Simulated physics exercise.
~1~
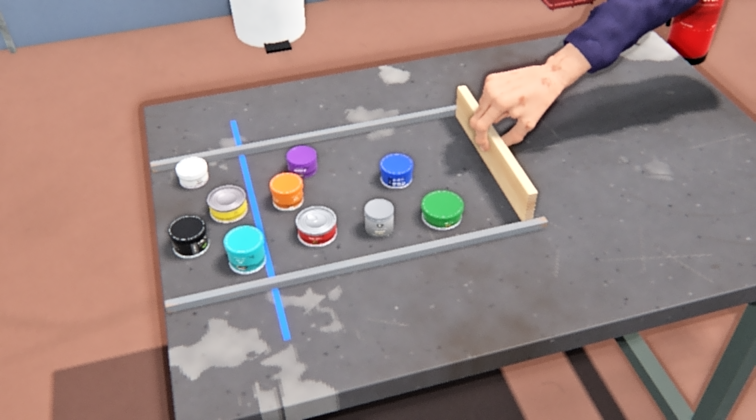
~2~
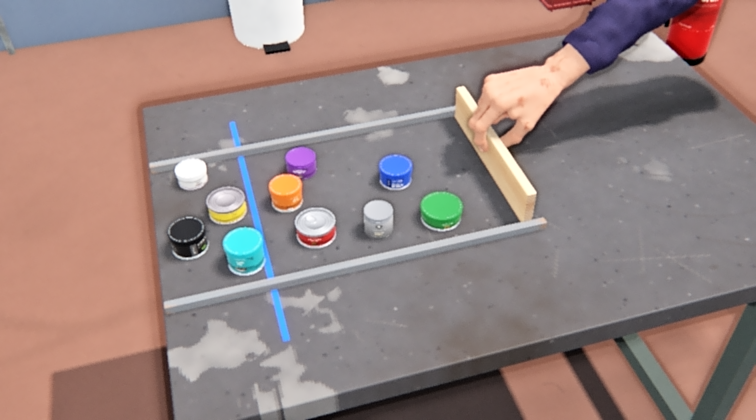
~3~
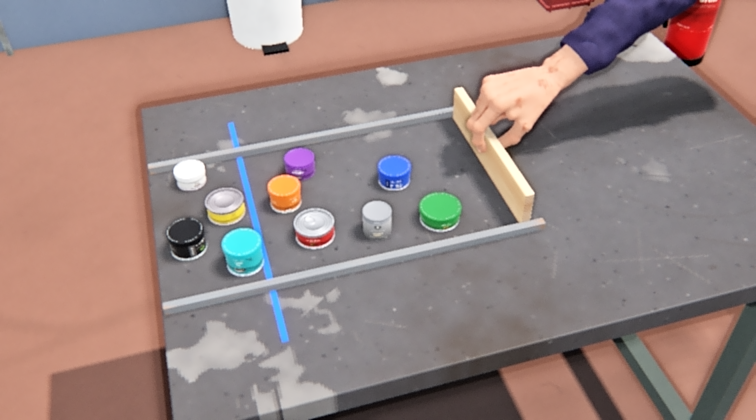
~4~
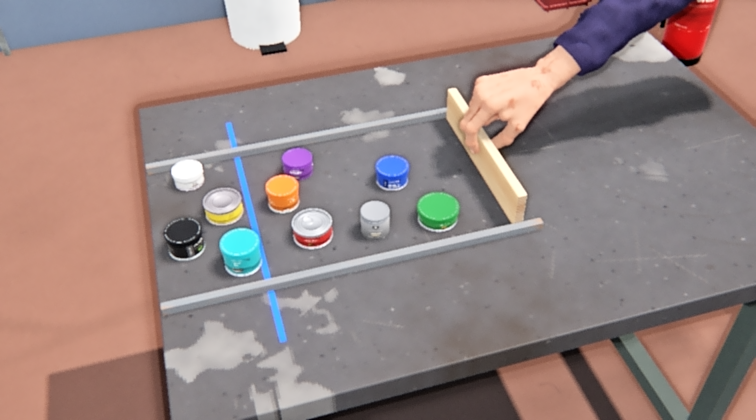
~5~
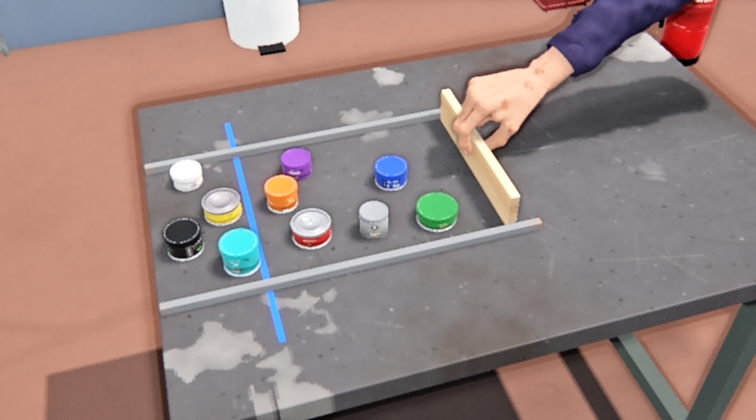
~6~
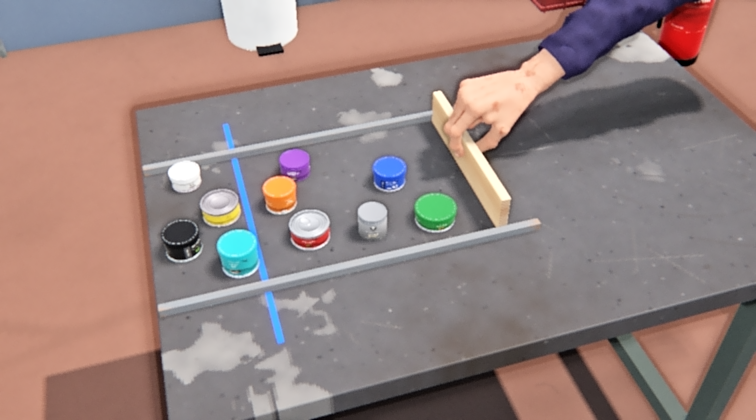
A wooden board, held upright by a hand in a dark sleeve, slides a short way left between two gray rails on a dark tabletop, drawing nearer the green and blue pots. The scattered small pots, some beyond a strip of blue tape, keep their places on the table throughout.
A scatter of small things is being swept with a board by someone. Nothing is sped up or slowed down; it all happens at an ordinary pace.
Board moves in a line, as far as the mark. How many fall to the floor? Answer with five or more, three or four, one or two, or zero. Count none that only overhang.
The count that falls is zero.
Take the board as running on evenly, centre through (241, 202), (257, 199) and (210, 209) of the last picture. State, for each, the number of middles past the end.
Past-the-end tally - position 1: 0, position 2: 0, position 3: 2.
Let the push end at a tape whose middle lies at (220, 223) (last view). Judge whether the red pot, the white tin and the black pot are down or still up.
The red pot is still there; as for the white tin, it is still there; and the black pot is still there.
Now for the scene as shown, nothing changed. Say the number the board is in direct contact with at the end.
It's 4 of them.
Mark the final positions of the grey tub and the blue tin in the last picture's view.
In order, first (203, 275), then (230, 208).
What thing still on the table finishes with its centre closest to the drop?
I'd go with the yellow pot.
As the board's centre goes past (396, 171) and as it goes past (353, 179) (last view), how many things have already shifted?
First 3 and then 4.
A little later, none off yet; black pot at rest near (182, 241); white tin at rest near (185, 177); yellow pot at rest near (221, 208).
Next, none off yet; black pot at rest near (182, 241); white tin at rest near (185, 177); yellow pot shifted a little near (205, 211).
When it is over, the number that fall off is zero.
